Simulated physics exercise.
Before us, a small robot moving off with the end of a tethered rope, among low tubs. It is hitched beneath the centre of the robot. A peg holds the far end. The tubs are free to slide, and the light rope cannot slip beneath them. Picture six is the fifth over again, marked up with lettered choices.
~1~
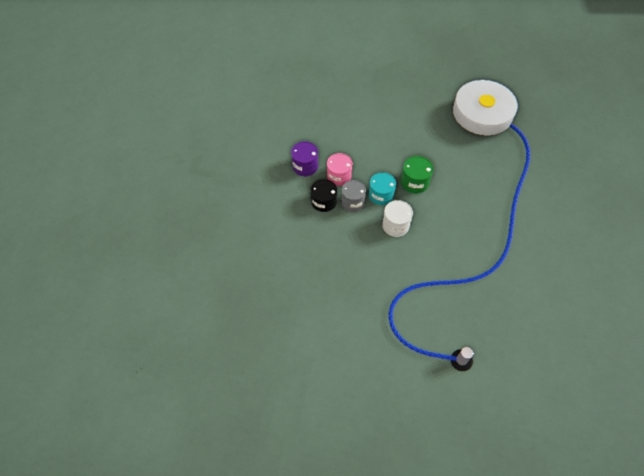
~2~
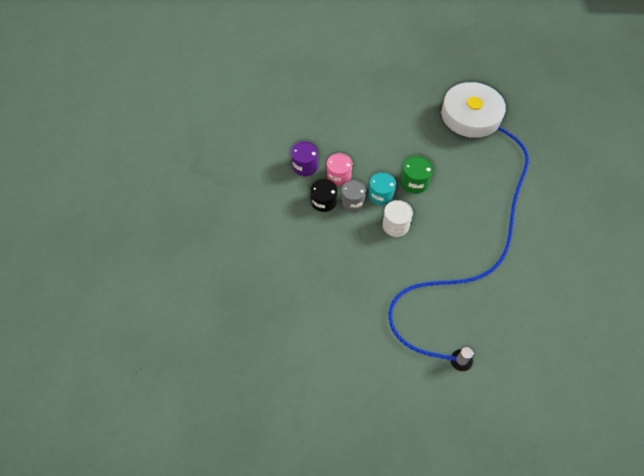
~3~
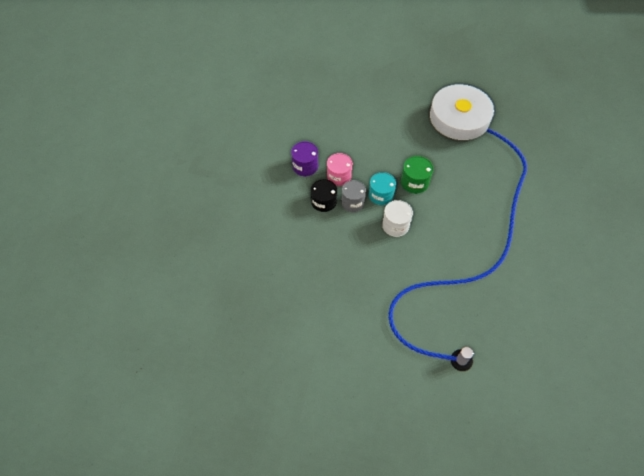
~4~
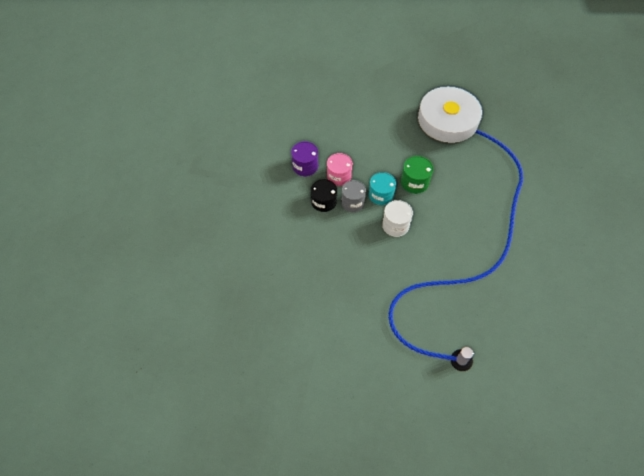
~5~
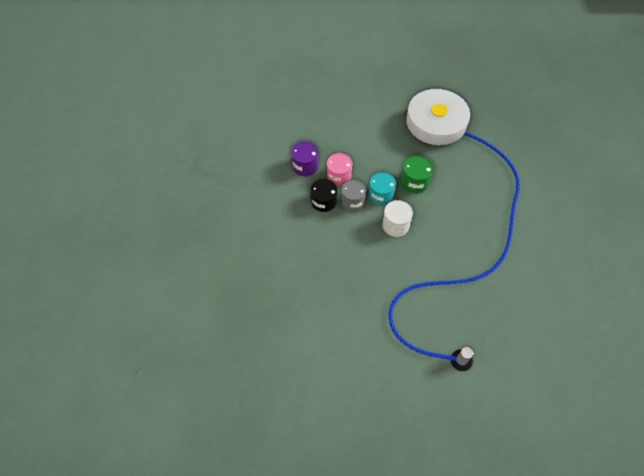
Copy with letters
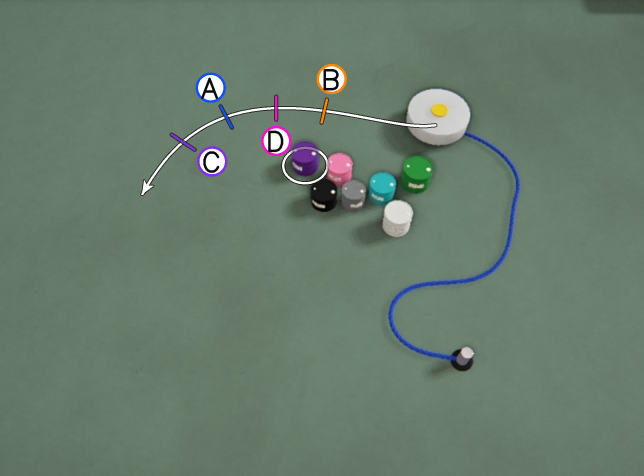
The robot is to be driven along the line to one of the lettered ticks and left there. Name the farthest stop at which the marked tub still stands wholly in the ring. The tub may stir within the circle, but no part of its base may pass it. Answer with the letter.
C is the last safe stop.
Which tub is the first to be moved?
The green tub.
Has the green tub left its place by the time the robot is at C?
Yes.
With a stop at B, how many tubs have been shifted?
The count is none.
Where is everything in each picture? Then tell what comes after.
Purple tub (305, 159); green tub (417, 175); white tub (397, 219), in the first frame.
Robot (473, 111); peg (464, 357), in the second frame.
Robot (461, 113); turquoise tub (382, 189), in the third frame.
Robot (449, 116); black tub (324, 196), in the fourth frame.
Robot (437, 118); green tub (417, 175); white tub (397, 219); peg (464, 357), in the fifth frame.
On the marked copy, A at (226, 117); B at (324, 111); C at (183, 142); D at (276, 108); the ring at (305, 165); the route from (435, 125) via (271, 108) to (142, 194).
With C. Early on, robot (344, 106); purple tub (305, 159).
Further on, robot (251, 103); purple tub (305, 159).
At the end, robot (180, 135); turquoise tub (366, 193); grey tub (345, 201); purple tub (305, 160); green tub (394, 198); the purple tub is still in its ring.
As for the rest, A is safe but short; B is safe but short; D is safe but short.
